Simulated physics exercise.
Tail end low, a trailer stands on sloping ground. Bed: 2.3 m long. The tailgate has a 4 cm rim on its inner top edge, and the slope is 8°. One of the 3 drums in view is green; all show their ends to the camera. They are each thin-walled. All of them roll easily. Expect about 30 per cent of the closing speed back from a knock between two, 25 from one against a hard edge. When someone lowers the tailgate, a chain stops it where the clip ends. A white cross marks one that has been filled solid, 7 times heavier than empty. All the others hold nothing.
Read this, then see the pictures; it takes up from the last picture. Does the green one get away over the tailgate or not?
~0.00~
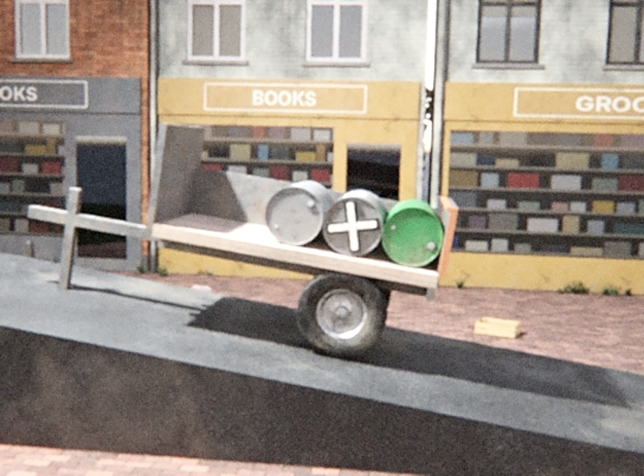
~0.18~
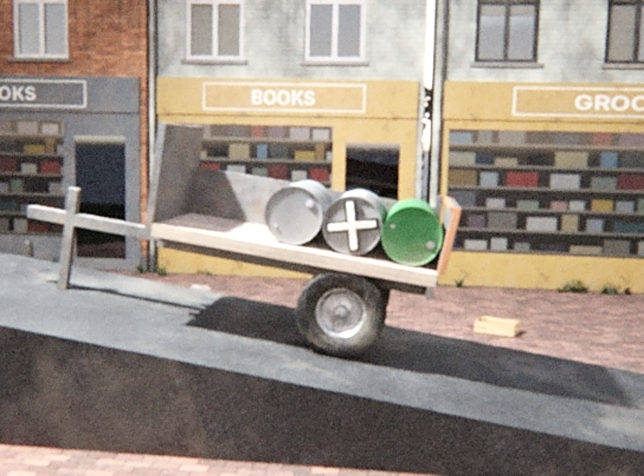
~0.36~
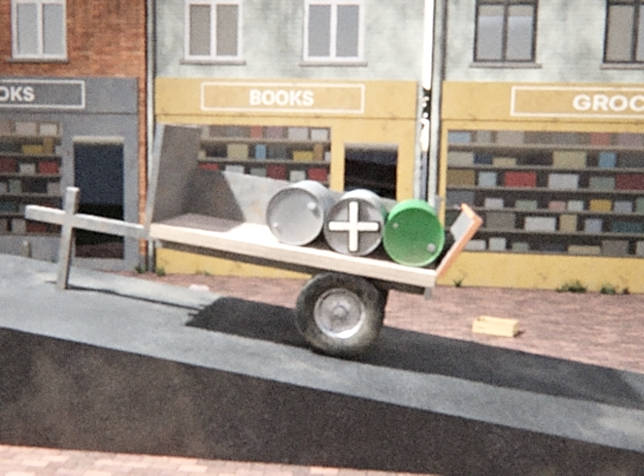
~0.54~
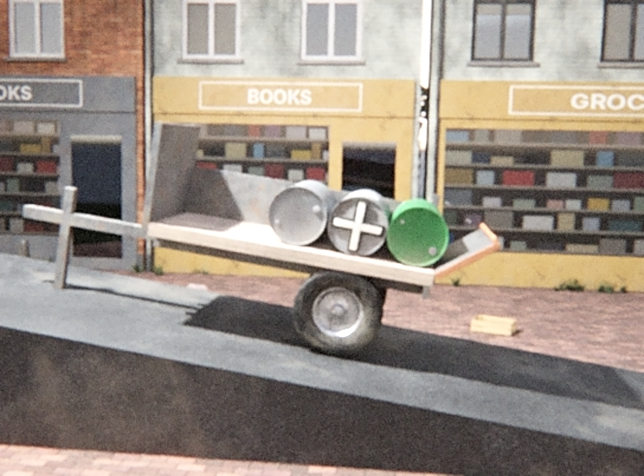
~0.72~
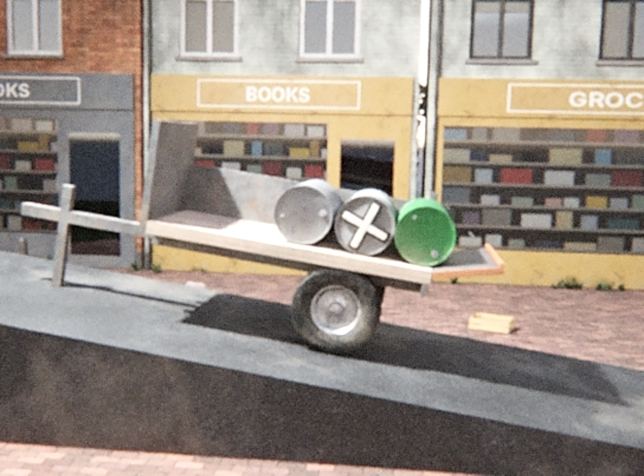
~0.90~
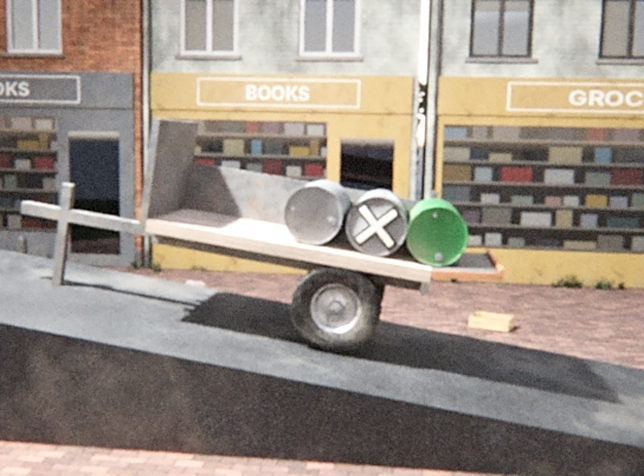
Green: Falls out.
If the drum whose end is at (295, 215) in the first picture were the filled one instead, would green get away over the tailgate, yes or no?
In that scenario, green: It happens.
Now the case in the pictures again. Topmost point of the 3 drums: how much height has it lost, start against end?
Roughly 15 cm.
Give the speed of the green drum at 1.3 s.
Speed: Approx. 0.8 m/s.
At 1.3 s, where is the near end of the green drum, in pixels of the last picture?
(474, 238), more or less.
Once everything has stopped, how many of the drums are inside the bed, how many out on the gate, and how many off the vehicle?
0 / 1 / 2.
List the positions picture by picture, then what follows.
Green (413, 237); gate 82° above level, tip at (454, 210); white cross at (352, 227), in the first picture.
Green (412, 237); gate 79° above level, tip at (457, 210), in the second picture.
Green (414, 237); gate 58° above level, tip at (478, 221), in the third picture.
Green (418, 237); gate 29° above level, tip at (497, 246), in the fourth picture.
Green (425, 237); gate 6° above level, tip at (502, 271), in the fifth picture.
Green (437, 237); gate 0° below level, tip at (501, 277), in the sixth picture.
By 1.3 s, green is on the gate, 30 cm past the hinge, rolling right; 0 of 3 are out.
By 1.8 s, green is dropping off the gate; 1 of 3 is out.
Finally (4.9 s), green is out on the ground; 2 of 3 are out.
